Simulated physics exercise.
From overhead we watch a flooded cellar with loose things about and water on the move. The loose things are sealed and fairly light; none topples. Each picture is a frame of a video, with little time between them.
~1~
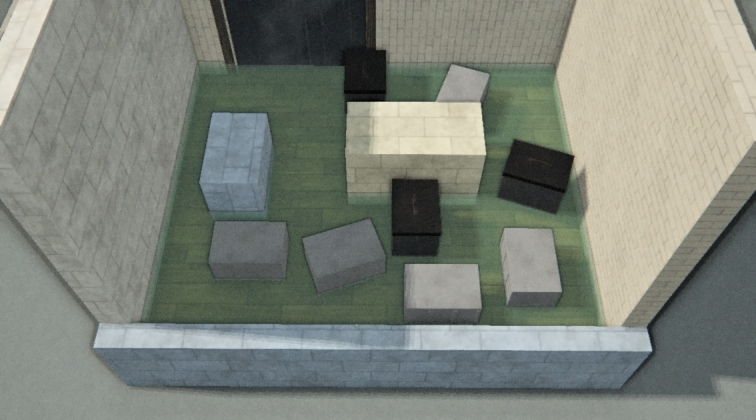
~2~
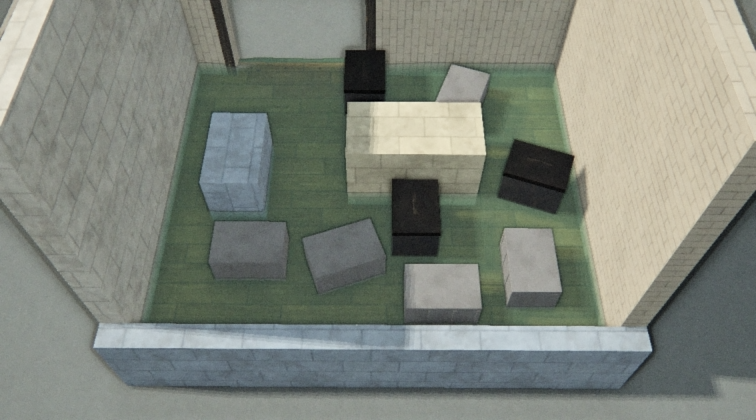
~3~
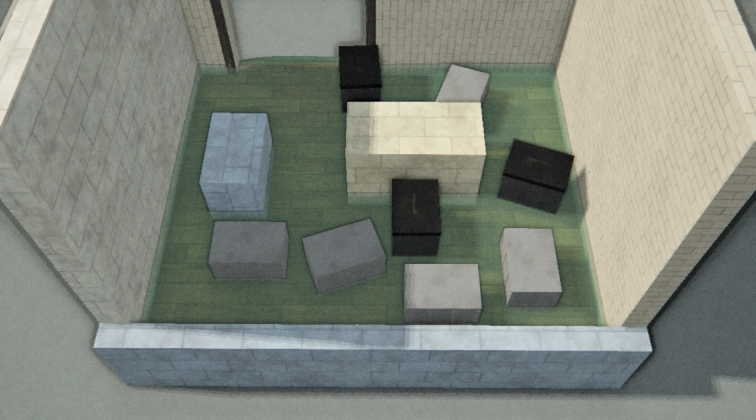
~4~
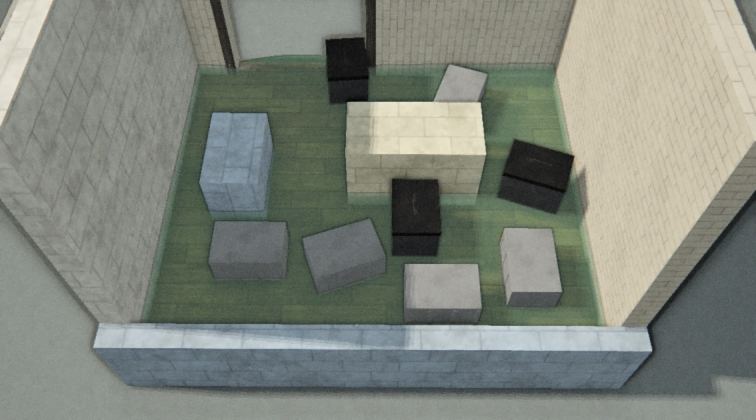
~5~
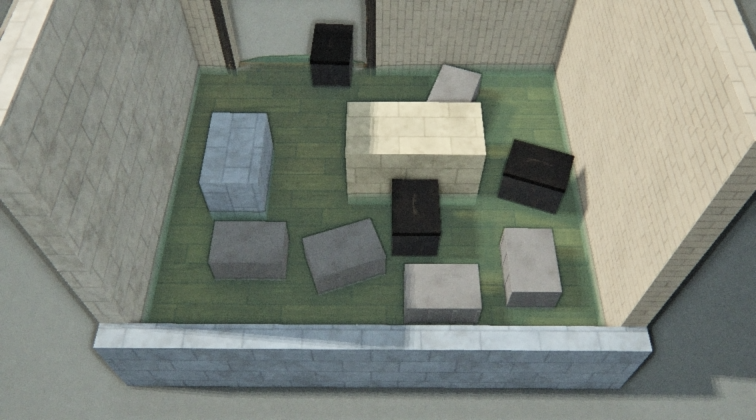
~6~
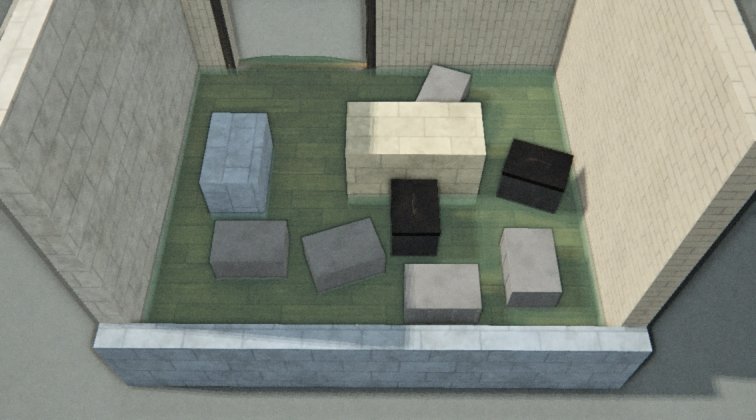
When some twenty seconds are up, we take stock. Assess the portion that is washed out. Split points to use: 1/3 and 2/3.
From 1/3 to 2/3.
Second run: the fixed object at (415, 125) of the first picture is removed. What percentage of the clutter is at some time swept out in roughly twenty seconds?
The share works out near 50 per cent.
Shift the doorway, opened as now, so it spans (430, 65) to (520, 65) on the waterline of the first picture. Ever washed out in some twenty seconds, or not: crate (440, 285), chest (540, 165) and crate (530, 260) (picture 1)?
Following that order: Remains behind; escaped; escaped.
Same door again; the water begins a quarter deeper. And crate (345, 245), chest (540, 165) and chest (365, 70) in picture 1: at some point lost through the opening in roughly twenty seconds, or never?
In that order: Swept away, swept away, swept away.
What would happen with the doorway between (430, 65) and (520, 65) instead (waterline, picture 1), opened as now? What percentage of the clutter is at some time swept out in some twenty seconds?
About 50 per cent.
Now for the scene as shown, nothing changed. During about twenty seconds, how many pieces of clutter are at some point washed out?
That comes out at 4.
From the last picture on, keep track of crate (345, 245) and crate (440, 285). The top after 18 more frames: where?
Estimate: (301, 143), then (411, 274).
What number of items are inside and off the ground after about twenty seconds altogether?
Exactly 4 of them.
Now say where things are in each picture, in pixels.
A crate at (463, 90), afloat; a crate at (248, 242) floats; 0 of 8 have shifted, in the first frame.
A crate at (463, 90) floats; a crate at (248, 242) floats; 0 of 8 have shifted, in the second frame.
A crate at (462, 90), afloat; a crate at (248, 242) floats; 1 of 8 have shifted, in the third frame.
A crate at (460, 90) floats; a crate at (248, 242), afloat; 1 of 8 have shifted, in the fourth frame.
A crate at (454, 90) floats, close to its start; a crate at (248, 242) floats; 2 of 8 have shifted, in the fifth frame.
A crate at (443, 90), afloat, close to its start; a crate at (249, 241) floats; 2 of 8 have shifted, in the sixth frame.
A moment on, 1 of 8 are out; 7 afloat.
Next, 2 of 8 are out; 6 afloat.
Later, 4 of 8 are out; 4 afloat.
In the end, 4 of 8 are out; 4 afloat.
